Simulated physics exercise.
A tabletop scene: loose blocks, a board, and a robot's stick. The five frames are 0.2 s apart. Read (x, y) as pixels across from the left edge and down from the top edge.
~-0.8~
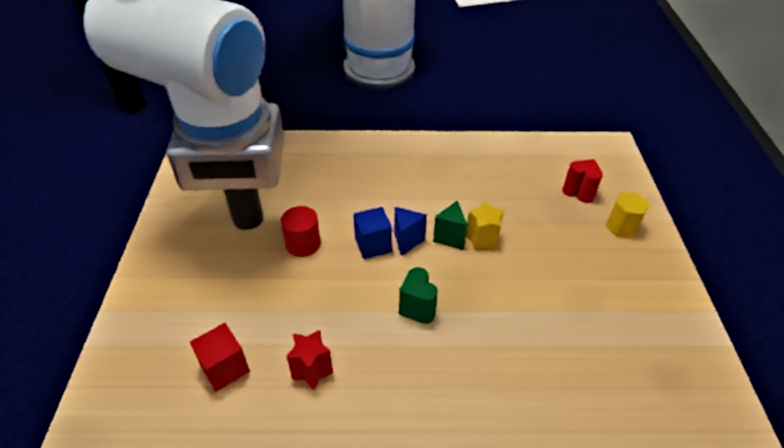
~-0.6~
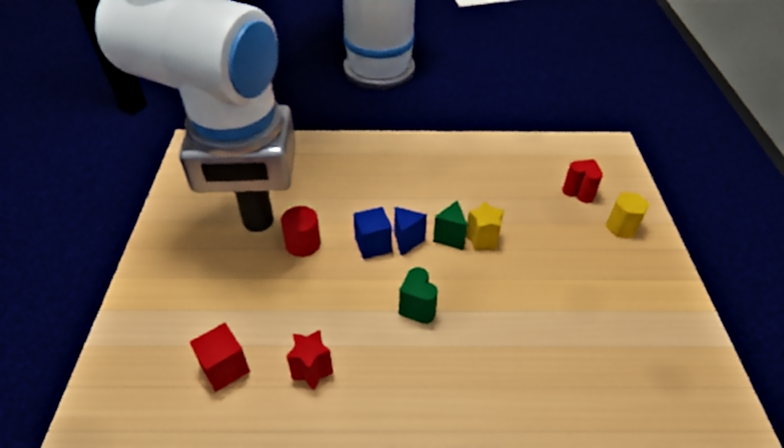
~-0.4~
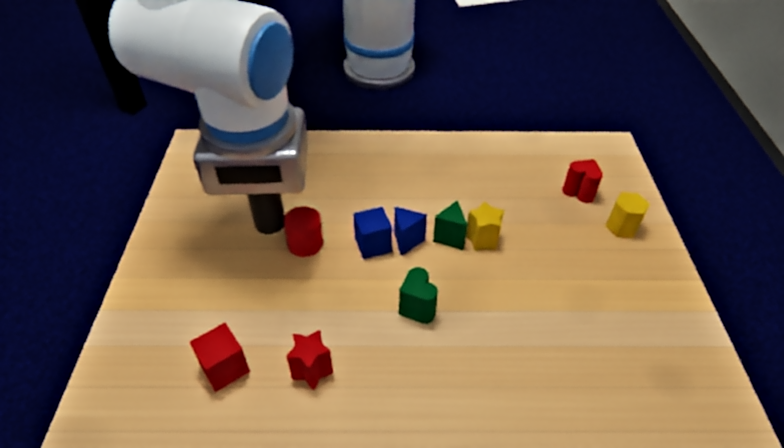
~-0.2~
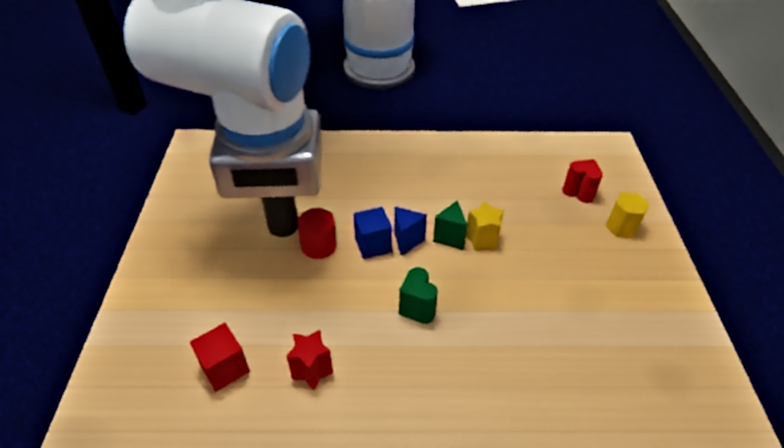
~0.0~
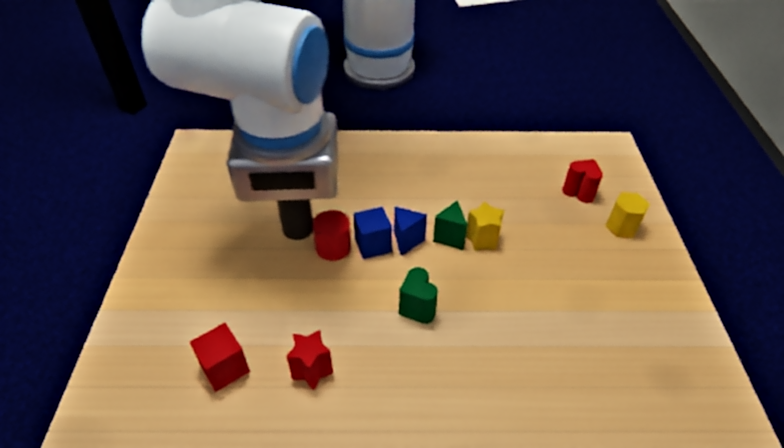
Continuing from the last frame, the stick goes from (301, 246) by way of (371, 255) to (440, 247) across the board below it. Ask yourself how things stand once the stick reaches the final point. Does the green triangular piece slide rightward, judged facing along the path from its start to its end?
Yes.
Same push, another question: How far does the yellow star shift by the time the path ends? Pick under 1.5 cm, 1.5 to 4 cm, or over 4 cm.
It goes a little way, 1.5 to 4 cm.
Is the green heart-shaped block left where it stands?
Answer: Yes.
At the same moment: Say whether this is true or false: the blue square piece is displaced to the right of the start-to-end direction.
False - the claim does not hold.
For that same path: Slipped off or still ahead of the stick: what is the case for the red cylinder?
Still in front.
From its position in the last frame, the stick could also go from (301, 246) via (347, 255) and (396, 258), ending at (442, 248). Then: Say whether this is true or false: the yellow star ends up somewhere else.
This is true.
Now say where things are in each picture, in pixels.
Lower end of the stick (248, 219), tops of blocks, red cylinder (299, 218), blue square piece (373, 220), blue triangular piece (408, 217), green heart-shaped block (419, 284), green triangular piece (453, 213), yellow star (488, 214), in the first frame.
Stick (259, 221), blocks as before, in the second frame.
Stick (270, 224), red cylinder (302, 218), in the third frame.
Stick (284, 226), red cylinder (316, 220), in the fourth frame.
Stick (298, 229), red cylinder (331, 222), blue square piece (373, 220), blue triangular piece (408, 217), green heart-shaped block (419, 284), green triangular piece (453, 213), yellow star (488, 214), in the fifth frame.
What follows on the original path. One third of the way, stick (346, 235); red cylinder (380, 222); blue square piece (412, 214); blue triangular piece (437, 209); green triangular piece (459, 215).
Two thirds of the way, stick (396, 240); red cylinder (425, 218); blue square piece (446, 199), turned 20° anticlockwise; blue triangular piece (465, 189), turned 25° anticlockwise; green triangular piece (466, 218); yellow star (492, 214).
At the end, stick (442, 231); red cylinder (468, 207); blue square piece (474, 185), turned 55° anticlockwise; blue triangular piece (481, 170), turned 60° anticlockwise; green heart-shaped block not moved; green triangular piece (489, 225); yellow star (507, 212).
